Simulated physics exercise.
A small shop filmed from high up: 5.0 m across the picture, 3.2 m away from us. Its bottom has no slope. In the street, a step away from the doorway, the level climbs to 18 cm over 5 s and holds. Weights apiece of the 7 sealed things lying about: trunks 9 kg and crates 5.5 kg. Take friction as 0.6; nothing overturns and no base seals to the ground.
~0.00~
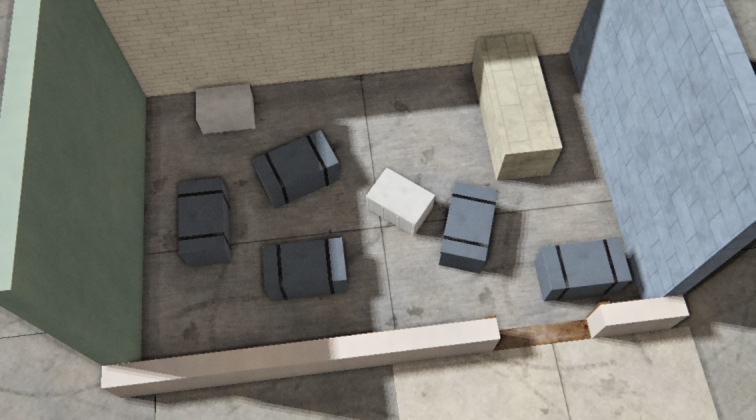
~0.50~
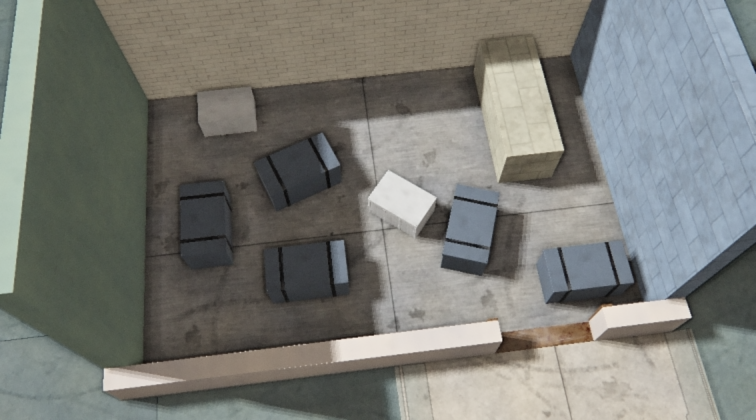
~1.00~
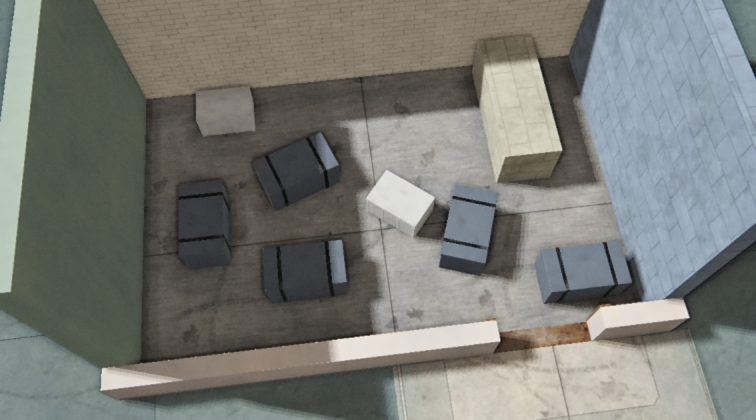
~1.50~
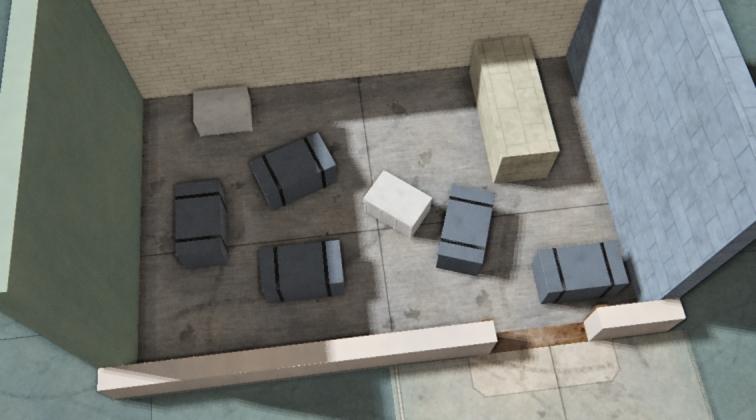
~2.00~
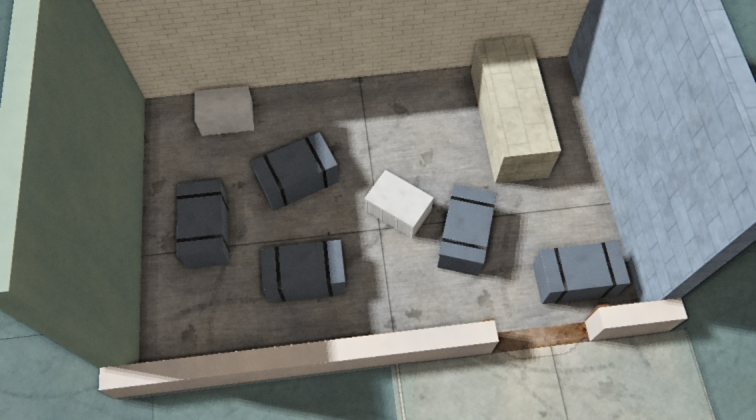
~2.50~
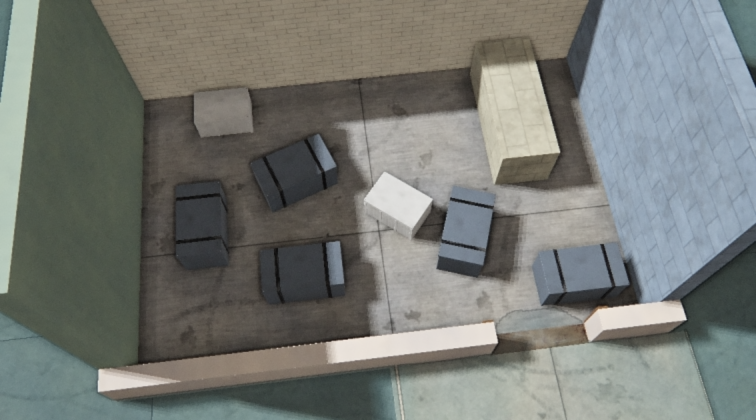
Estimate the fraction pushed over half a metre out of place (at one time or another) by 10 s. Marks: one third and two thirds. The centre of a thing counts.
It is between one and two thirds.
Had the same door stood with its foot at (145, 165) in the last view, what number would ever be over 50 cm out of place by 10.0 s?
In that case 4 of them.
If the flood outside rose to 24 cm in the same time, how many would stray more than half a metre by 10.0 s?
In that case 5 of them.
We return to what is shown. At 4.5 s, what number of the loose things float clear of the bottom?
At that moment 0.
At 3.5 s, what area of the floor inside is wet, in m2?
About 1.0 m2.
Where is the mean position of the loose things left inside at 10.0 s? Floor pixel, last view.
Near (318, 183).
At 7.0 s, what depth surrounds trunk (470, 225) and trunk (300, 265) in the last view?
About 4 and 1 cm.
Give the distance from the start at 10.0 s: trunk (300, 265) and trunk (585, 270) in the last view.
In that order: 0 cm, 250 cm.
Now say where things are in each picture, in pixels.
In the first frame, a trunk at (295, 161) rests on the ground; a trunk at (304, 263), on the bottom; water covers 0.0 m2; 0 of 7 have shifted.
In the second frame, a trunk at (297, 164) rests on the ground; a trunk at (306, 266) rests on the ground; water covers 0.0 m2; 0 of 7 have shifted.
In the third frame, a trunk at (296, 163), on the bottom; a trunk at (304, 265) rests on the ground; 0.0 m2 under water; 0 of 7 have shifted.
In the fourth frame, a trunk at (293, 163), on the bottom; a trunk at (301, 265), on the bottom; 0.0 m2 under water; 0 of 7 have shifted.
In the fifth frame, a trunk at (294, 163), on the bottom; a trunk at (302, 265), on the bottom; water covers 0.0 m2; 0 of 7 have shifted.
In the sixth frame, a trunk at (293, 165), on the bottom; a trunk at (302, 267), on the bottom; 0.1 m2 under water; 0 of 7 have shifted.
After 3.5 s 0 of 7 are over 50 cm from their spots; 0 afloat.
After 4.5 s 0 of 7 are over 50 cm from their spots; 0 afloat.
After 7.0 s 2 of 7 are over 50 cm from their spots; 2 afloat.
After 10.0 s 3 of 7 are over 50 cm from their spots, and 3 have been at some point; 4 afloat.
